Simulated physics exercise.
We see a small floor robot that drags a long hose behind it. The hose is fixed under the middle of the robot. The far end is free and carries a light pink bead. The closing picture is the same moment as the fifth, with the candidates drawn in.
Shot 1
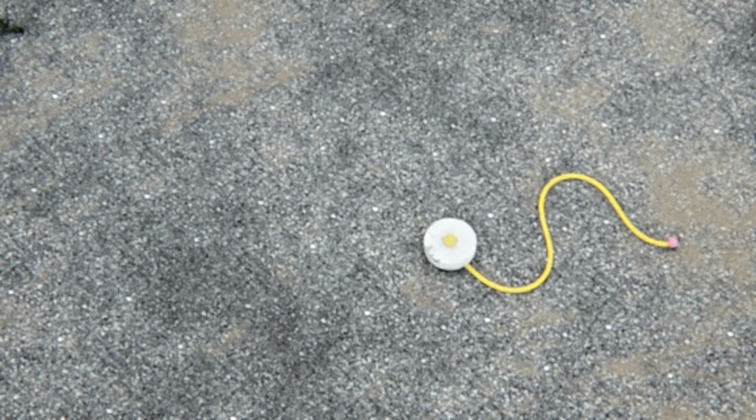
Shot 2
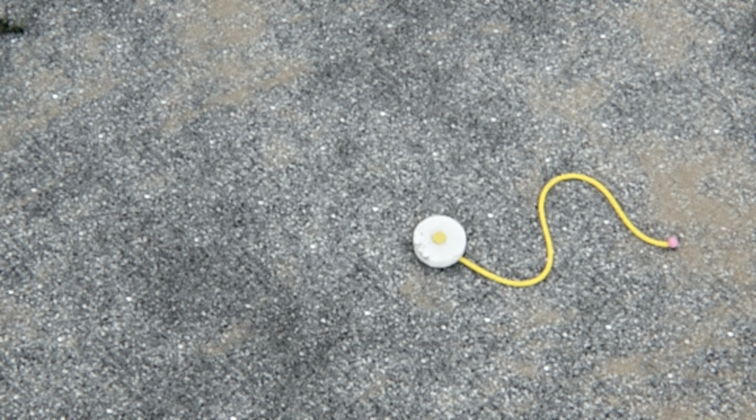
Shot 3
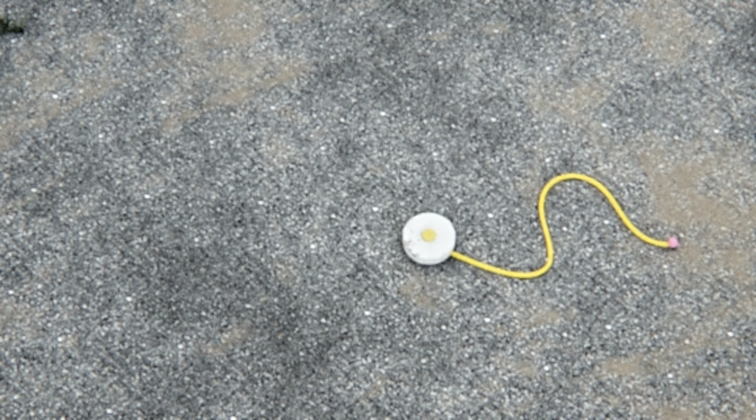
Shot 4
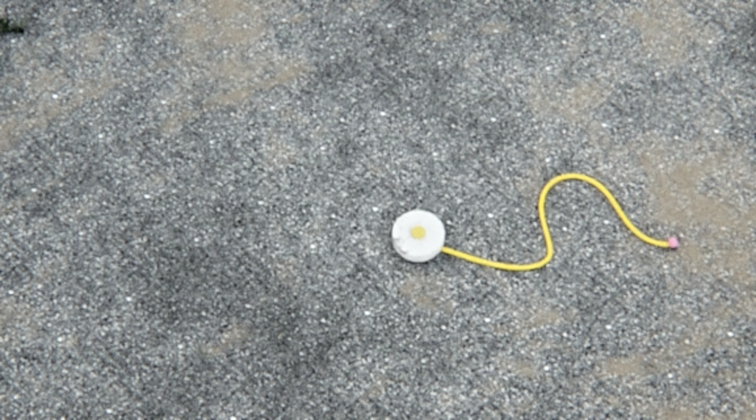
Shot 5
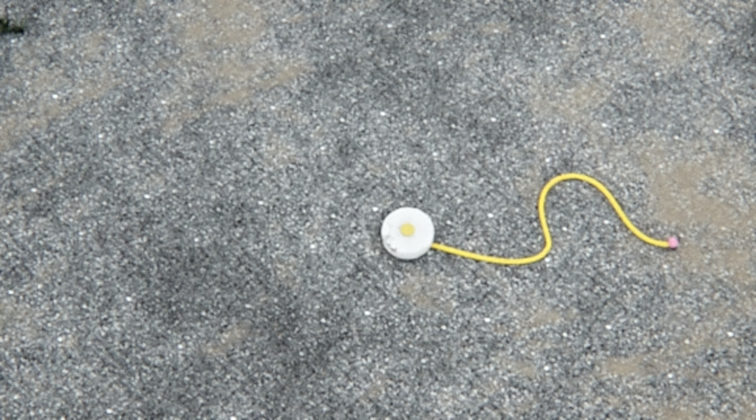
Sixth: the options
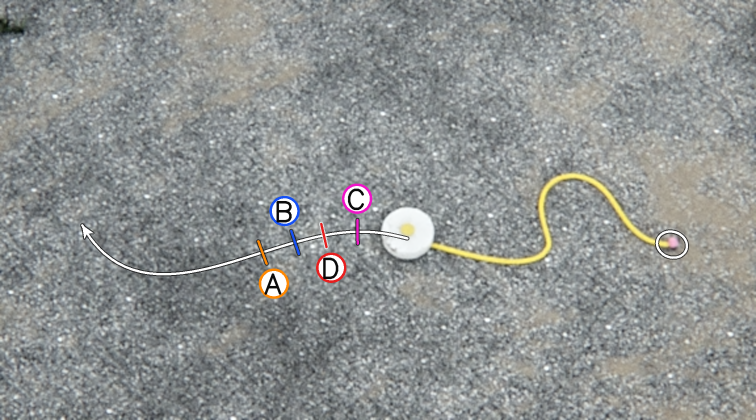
On speckled gray ground seen from above, a small round white robot with a yellow center moves slowly left, pulling the near part of a curved yellow hose straighter while the far end with its pink bead stays still.
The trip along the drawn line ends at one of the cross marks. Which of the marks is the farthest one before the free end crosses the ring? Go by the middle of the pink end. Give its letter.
At B, and not beyond.
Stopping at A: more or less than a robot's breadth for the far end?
Less.
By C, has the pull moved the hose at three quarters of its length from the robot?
No.
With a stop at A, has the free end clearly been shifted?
Yes.
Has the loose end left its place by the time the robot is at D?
By then, no.
On the marked copy, A at (262, 252); B at (295, 242); C at (358, 232); D at (324, 235); the ring at (672, 245); the route from (408, 239) via (234, 261) to (82, 225).
Following B. Soon after the start, robot (368, 227), middle of the hose (541, 209), free end (673, 243).
Later, robot (328, 230), middle of the hose (518, 207), free end (673, 243).
In the end, robot (294, 238), middle of the hose (486, 213), free end (668, 243); the free end is still in its ring.
As for the rest, A drags the free end to (642, 232); C is safe but short; D is safe but short.
